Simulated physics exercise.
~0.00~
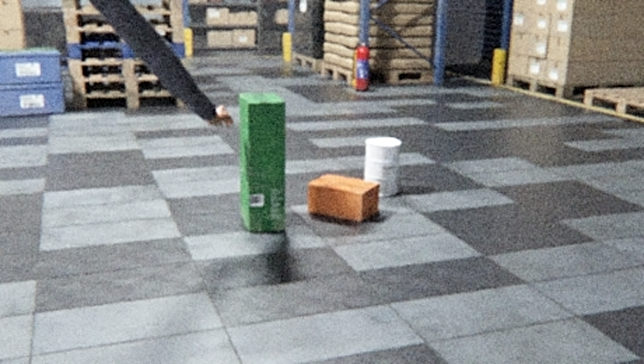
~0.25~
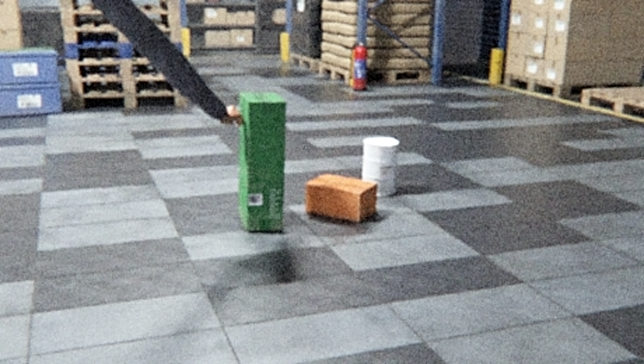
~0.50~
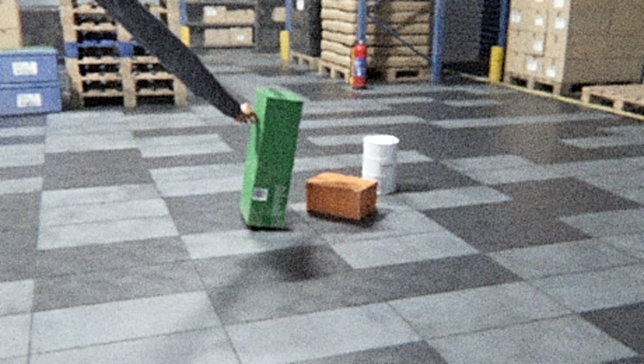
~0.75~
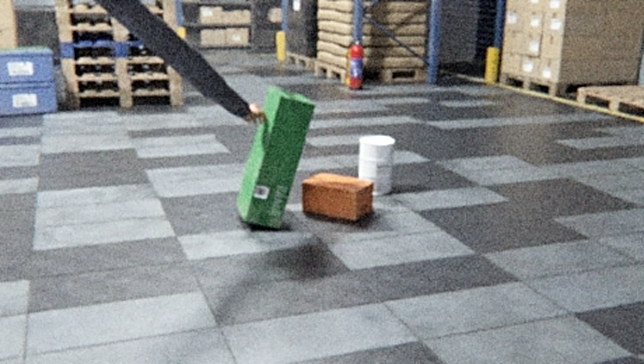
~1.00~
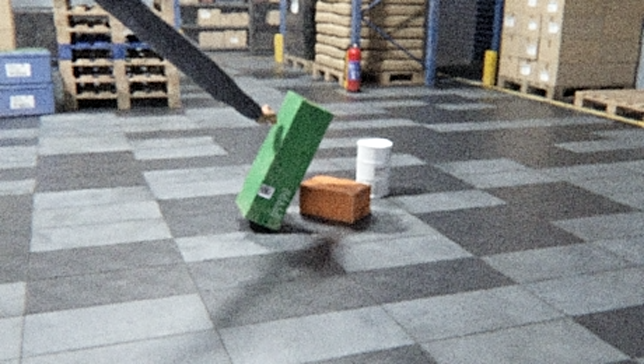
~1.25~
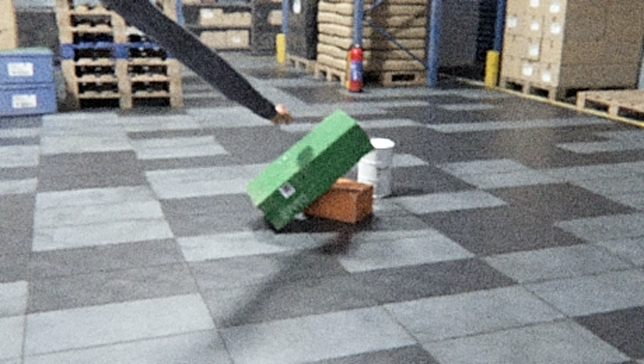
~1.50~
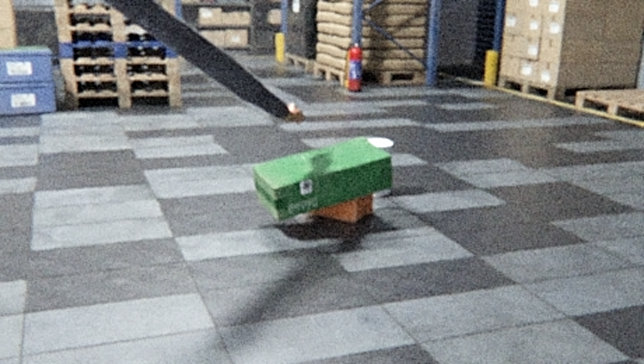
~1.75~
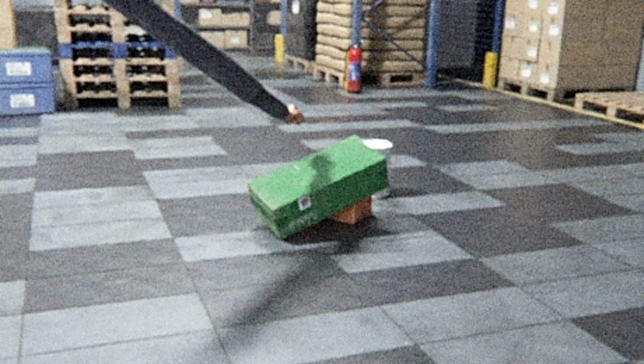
In a warehouse with pallets of stacked boxes and sacks at the back, a tall green box stands upright on a floor of grey tiles, with a small orange box and a white canister to its right. An arm in a dark sleeve reaches in from the upper left and touches the green box near its top. The hand pushes it to the right, and the box leans further and further. It then tips away from the hand and topples over the orange box. It ends on its side, propped at a slant against the orange box, partly hiding the canister.
